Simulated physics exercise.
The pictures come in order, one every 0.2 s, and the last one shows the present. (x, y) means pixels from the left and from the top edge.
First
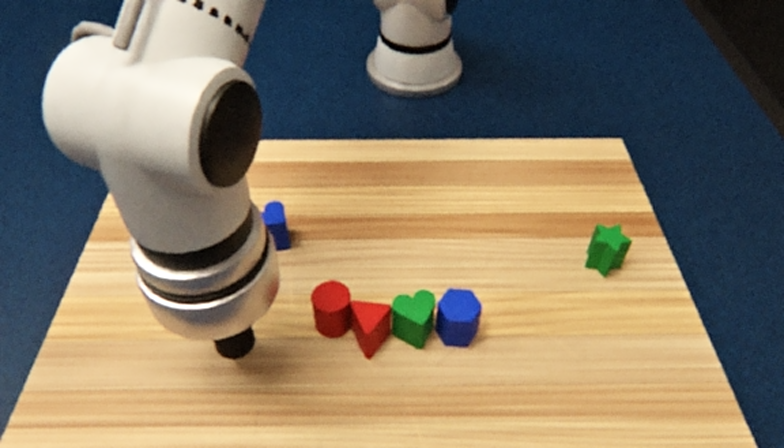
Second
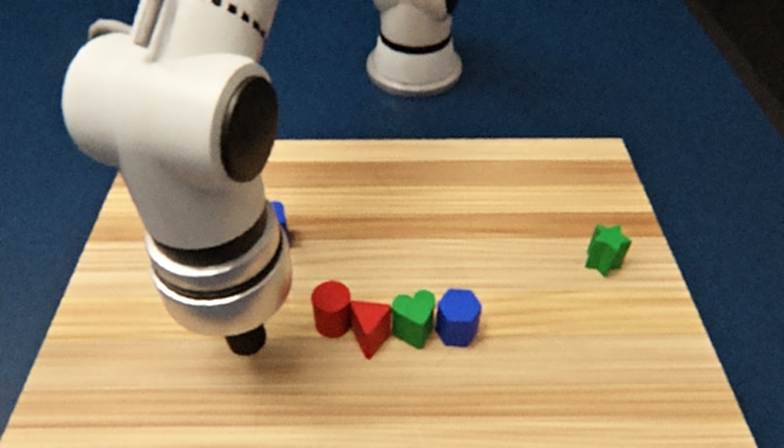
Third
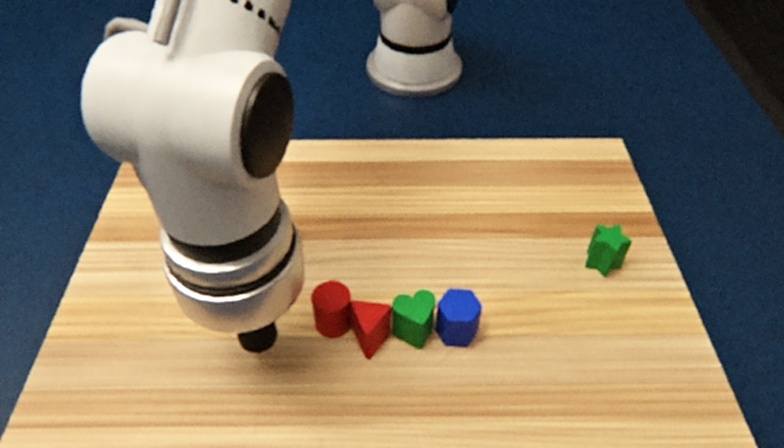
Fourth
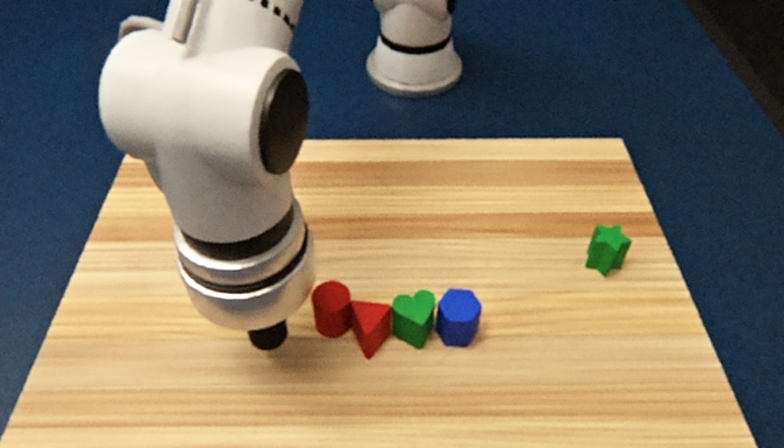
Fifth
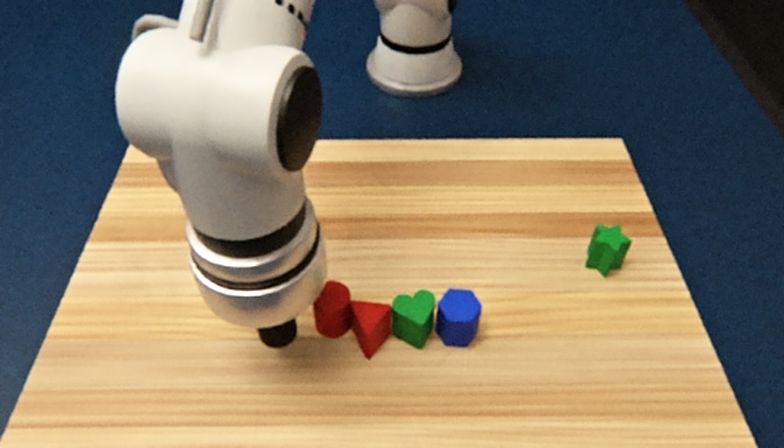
A white robot arm moves slowly right toward a still row of colored blocks.
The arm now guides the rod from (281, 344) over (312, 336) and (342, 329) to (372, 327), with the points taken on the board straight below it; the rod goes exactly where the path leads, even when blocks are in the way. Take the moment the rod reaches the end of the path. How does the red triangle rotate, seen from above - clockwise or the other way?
It twists with the clock when seen from above.
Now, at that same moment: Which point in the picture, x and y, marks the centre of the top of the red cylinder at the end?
When the path ends, it will be at (384, 271).
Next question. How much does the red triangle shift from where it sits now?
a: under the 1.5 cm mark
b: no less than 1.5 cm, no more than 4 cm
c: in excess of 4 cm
b
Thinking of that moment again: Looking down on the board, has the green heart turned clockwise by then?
Answer: No.
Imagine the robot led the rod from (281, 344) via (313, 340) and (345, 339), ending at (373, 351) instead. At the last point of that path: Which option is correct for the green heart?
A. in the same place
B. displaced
The one that fits is B, displaced.
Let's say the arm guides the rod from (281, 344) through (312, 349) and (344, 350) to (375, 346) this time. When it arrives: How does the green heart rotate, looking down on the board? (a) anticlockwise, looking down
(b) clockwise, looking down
My pick is b.
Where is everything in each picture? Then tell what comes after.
The first picture shows rod tip (236, 343); block tops, red cylinder (331, 295); red triangle (370, 313); green heart (416, 305); blue hexagonal block (460, 304).
The second picture shows rod (247, 340); blocks unchanged.
The third picture shows rod (258, 337); blocks unchanged.
The fourth picture shows rod (269, 334); blocks unchanged.
The fifth picture shows rod (278, 332); red cylinder (331, 295); red triangle (370, 313); green heart (416, 305); blue hexagonal block (460, 304).
On the path given first. Halfway along, rod (326, 320); red cylinder (354, 284); red triangle (375, 309), turned 50° clockwise; green heart (419, 306).
At the end, rod (372, 315); red cylinder (384, 271); red triangle (394, 320), turned 70° clockwise; green heart (428, 309), turned 45° anticlockwise; blue hexagonal block (464, 303).
